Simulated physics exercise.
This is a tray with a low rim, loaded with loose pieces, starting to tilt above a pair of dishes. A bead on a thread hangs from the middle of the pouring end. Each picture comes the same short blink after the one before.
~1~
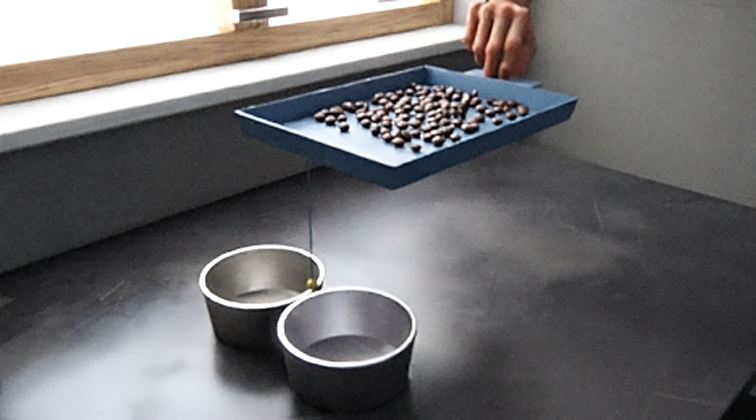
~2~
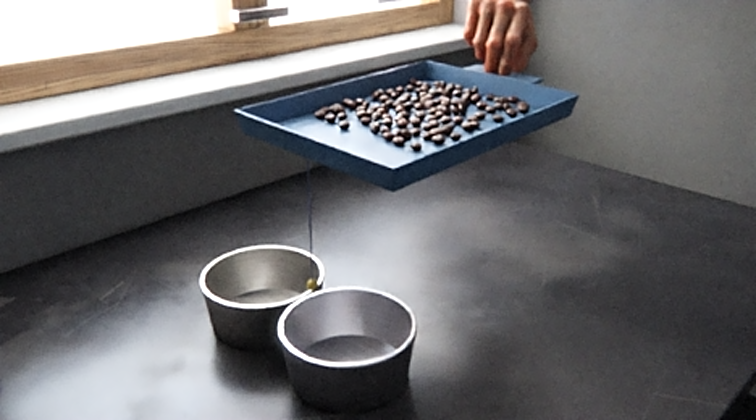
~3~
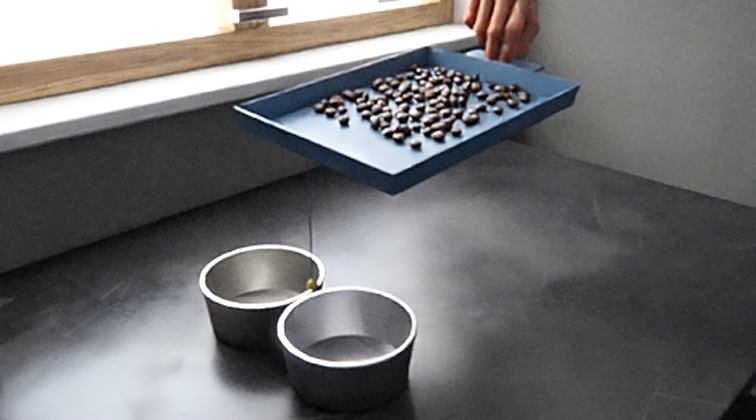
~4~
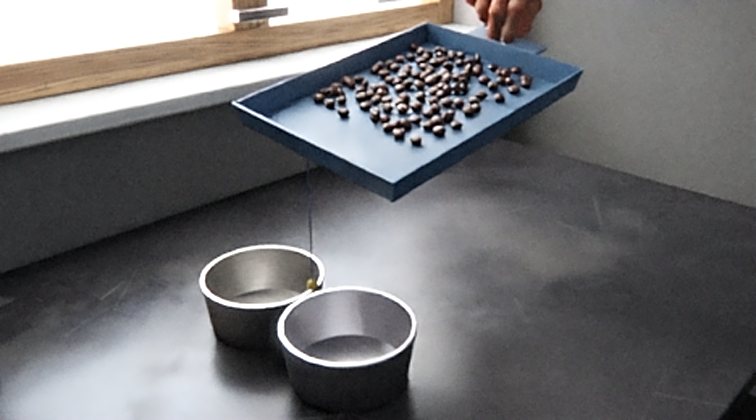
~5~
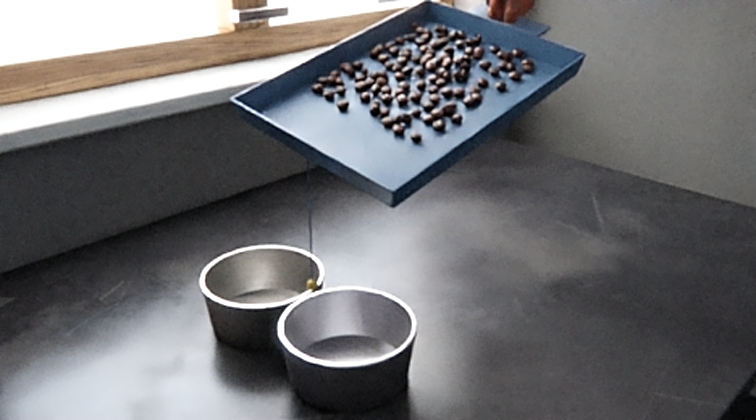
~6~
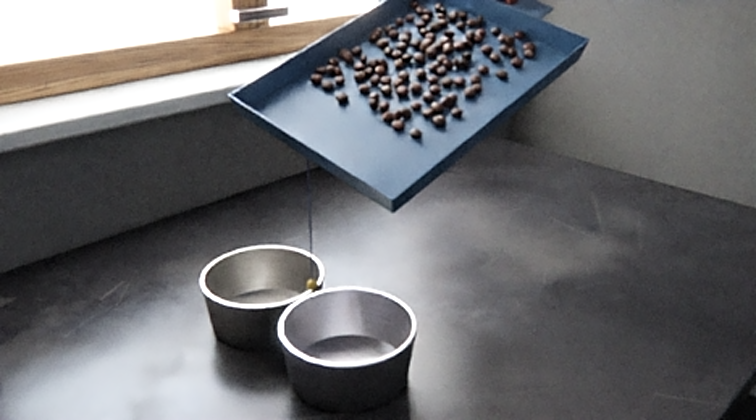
The footage shows a hand holding a blue tray of small brown pieces above two metal dishes and a hanging bead, then raising its far end as the near edge slants lower at the right corner.
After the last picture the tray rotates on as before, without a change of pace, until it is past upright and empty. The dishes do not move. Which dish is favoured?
More goes to the right dish.
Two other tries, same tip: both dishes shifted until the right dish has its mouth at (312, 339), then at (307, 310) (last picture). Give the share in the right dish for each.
In turn 30 and 0 in a hundred.
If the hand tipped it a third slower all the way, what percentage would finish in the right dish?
Near 70 %.
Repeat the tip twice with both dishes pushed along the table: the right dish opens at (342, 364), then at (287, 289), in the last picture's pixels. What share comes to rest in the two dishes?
In turn 70 and 0 in a hundred.
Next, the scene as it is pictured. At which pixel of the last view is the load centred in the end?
Near (351, 401).
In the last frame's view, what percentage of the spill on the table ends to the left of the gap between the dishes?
Roughly 30 in a hundred.
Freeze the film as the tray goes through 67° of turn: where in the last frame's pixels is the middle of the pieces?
Roughly at (396, 175).
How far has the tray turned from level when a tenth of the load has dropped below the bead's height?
Around 80° of tilt.
Just after the last frame, tray tipped steeply; almost all on the tray; just a few in the air.
A moment on, tray tipped past a quarter turn; about a tenth on the tray; roughly a third in the right dish; roughly half outside both; about a tenth in the air.
Further on, tray tipped past a quarter turn; roughly half in the right dish; roughly half outside both.
When it is over, tray tipped past a quarter turn; roughly half in the right dish; not one in the left dish; roughly half outside both.
